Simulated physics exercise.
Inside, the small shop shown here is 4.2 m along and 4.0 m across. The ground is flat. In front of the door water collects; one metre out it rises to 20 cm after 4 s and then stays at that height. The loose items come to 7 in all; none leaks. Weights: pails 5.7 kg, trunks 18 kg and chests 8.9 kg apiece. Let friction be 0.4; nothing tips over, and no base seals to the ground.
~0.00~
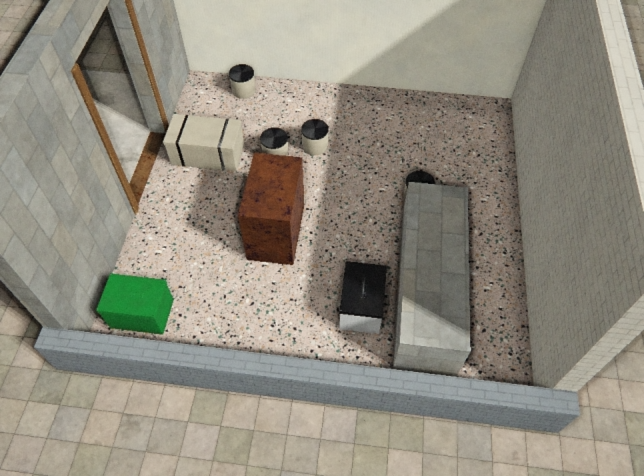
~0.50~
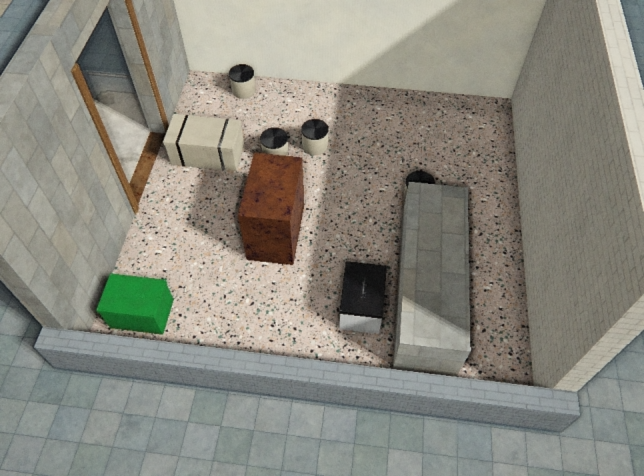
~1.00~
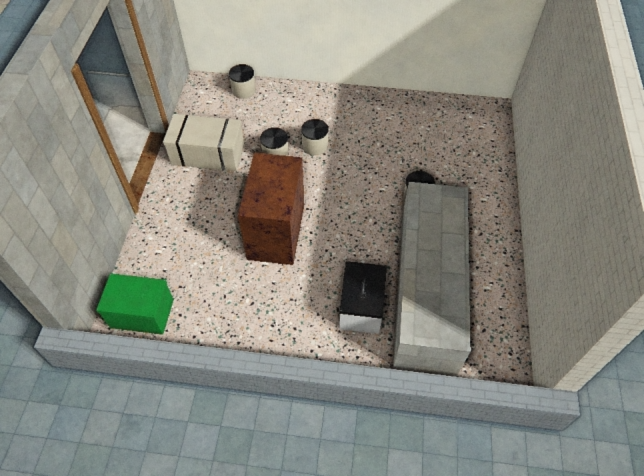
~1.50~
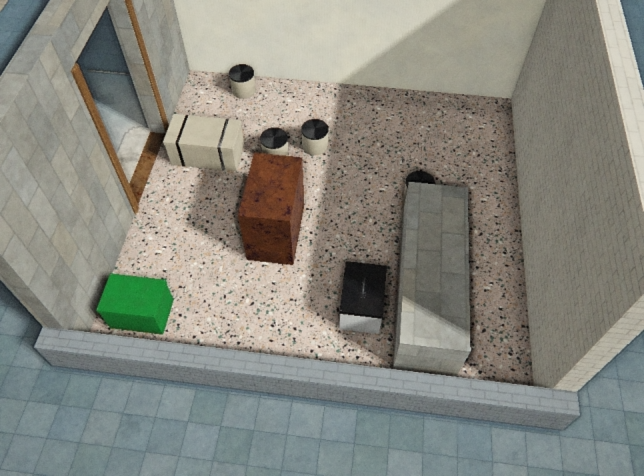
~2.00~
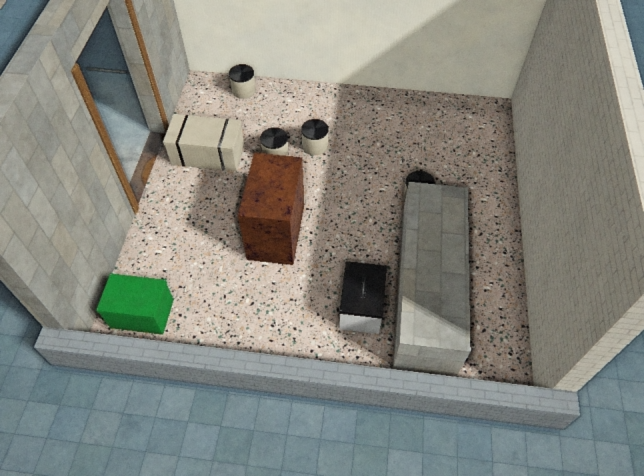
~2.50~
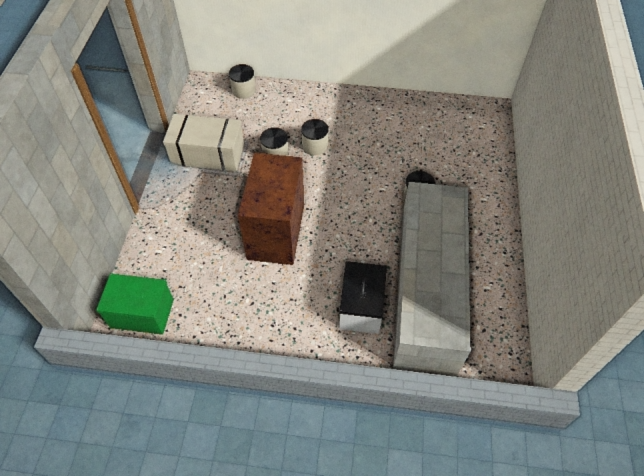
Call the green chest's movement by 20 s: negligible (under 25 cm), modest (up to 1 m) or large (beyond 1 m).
Modest.
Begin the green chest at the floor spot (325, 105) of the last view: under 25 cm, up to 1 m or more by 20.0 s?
In that run it wanders far off.
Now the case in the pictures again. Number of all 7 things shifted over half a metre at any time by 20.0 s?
The tally stands at 7.
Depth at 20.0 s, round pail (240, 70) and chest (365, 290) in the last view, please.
Close to 15 and 13 centimetres.
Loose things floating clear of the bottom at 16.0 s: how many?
Count at that moment: 7.
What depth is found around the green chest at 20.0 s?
Depth approx. 13 cm.
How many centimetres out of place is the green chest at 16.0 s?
By then it has shifted roughly 50 cm.
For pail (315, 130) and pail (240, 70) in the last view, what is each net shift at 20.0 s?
They sit 200 cm and 120 cm away, in the order given.
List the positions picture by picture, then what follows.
The green chest at (132, 295), on the bottom; water covers 0.0 m2; 0 of 7 have shifted, in the first frame.
The green chest at (132, 295), on the bottom; water covers 0.0 m2; 0 of 7 have shifted, in the second frame.
The green chest at (132, 295), on the bottom; 0.0 m2 under water; 0 of 7 have shifted, in the third frame.
The green chest at (132, 295) rests on the ground; 0.0 m2 under water; 0 of 7 have shifted, in the fourth frame.
The green chest at (132, 295), on the bottom; water covers 0.0 m2; 0 of 7 have shifted, in the fifth frame.
The green chest at (132, 295), on the bottom; water covers 0.4 m2; 0 of 7 have shifted, in the sixth frame.
After 4.0 s the green chest is near (132, 295), 0.0 m from its start, aground; 0 afloat.
After 9.0 s the green chest is near (142, 246), 0.5 m from its start, afloat; 3 afloat.
After 16.0 s the green chest is near (134, 250), 0.5 m from its start, afloat; 7 afloat.
After 20.0 s the green chest is near (183, 270), 0.5 m from its start, afloat; 7 afloat.
